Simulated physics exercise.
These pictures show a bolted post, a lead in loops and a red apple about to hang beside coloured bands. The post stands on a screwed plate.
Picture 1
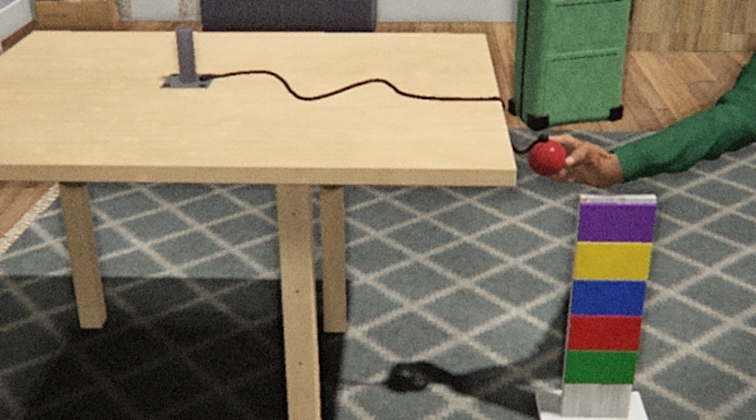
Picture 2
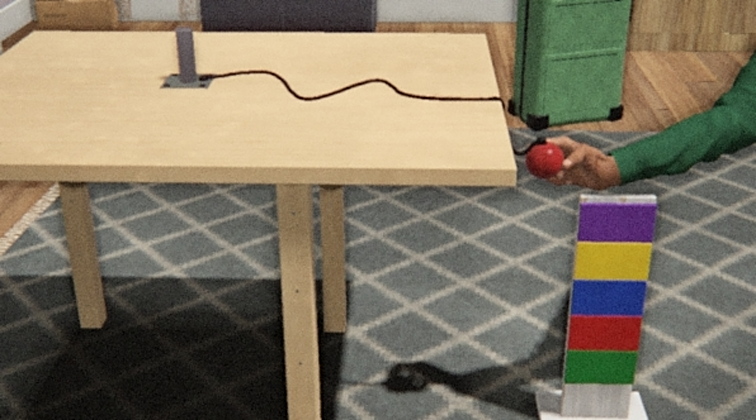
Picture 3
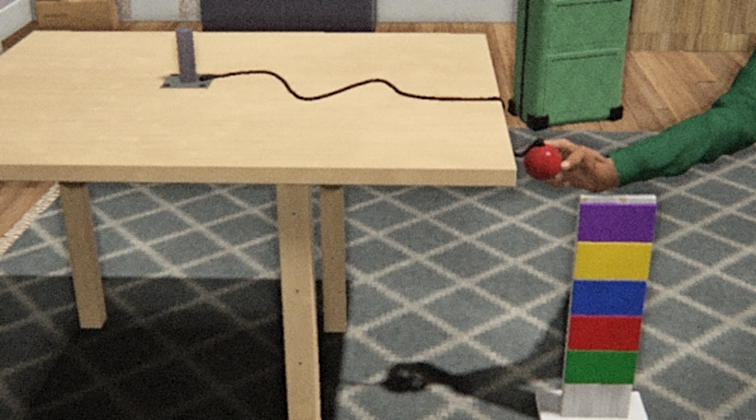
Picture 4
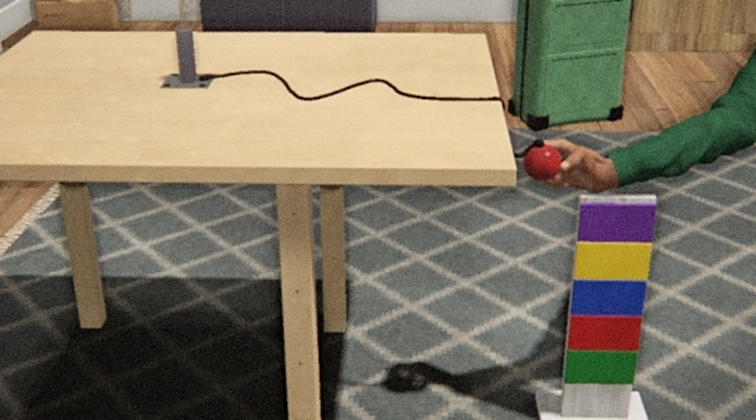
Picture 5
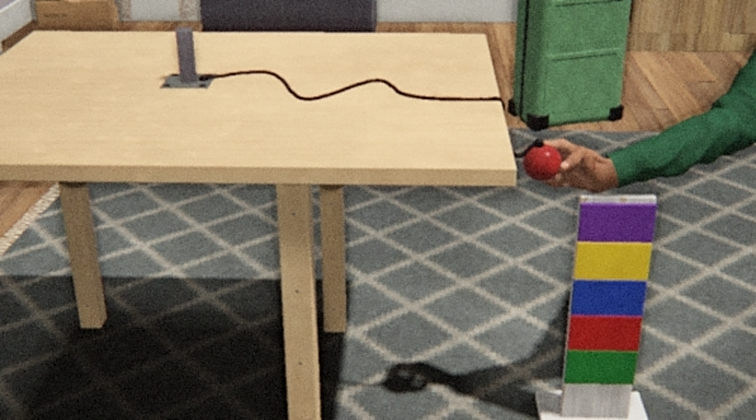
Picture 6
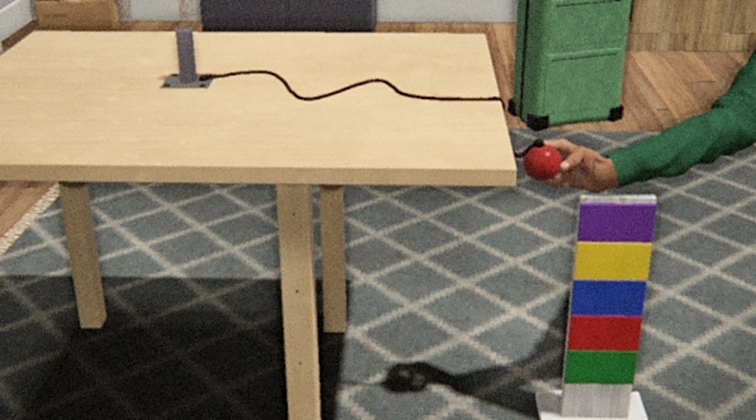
The video shows a hand in a green sleeve holding a red ball-like object on a dark cord from a post on a wooden table, shifting it very slightly left beside a stack of coloured bands, then keeping nearly still.
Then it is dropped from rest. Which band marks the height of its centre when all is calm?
Its centre hangs level with the blue band.
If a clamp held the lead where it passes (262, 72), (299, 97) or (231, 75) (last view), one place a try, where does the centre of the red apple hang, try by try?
About (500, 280), (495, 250) and (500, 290).
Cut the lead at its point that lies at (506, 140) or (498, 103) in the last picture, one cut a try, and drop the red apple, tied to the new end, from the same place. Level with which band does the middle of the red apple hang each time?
It would be yellow; purple.
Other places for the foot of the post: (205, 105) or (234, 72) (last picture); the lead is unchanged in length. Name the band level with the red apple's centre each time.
It would be red; red.
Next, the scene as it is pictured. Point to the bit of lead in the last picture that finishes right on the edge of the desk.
The one at (397, 92).
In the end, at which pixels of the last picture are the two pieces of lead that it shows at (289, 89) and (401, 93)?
About (331, 87), and the other about (500, 109).
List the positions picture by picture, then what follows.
In the first frame, red apple (547, 158); purple (617, 225); yellow (613, 262); blue (609, 299); red (605, 335); green (601, 369).
In the second frame, red apple (545, 160); lead through (243, 73) (289, 89) (347, 89) (401, 93) (496, 101).
In the third frame, red apple (543, 162).
In the fourth frame, red apple (542, 162); lead through (243, 73) (289, 89) (347, 89) (401, 93) (496, 101).
In the fifth frame, red apple (542, 162).
In the sixth frame, red apple (542, 162); lead through (243, 73) (289, 89) (347, 89) (401, 93) (496, 101).
Soon after, apple near (473, 281); level with blue.
Then, apple near (511, 291); level with blue.
At rest, apple near (497, 297); level with blue. Its middle rests at the blue band.
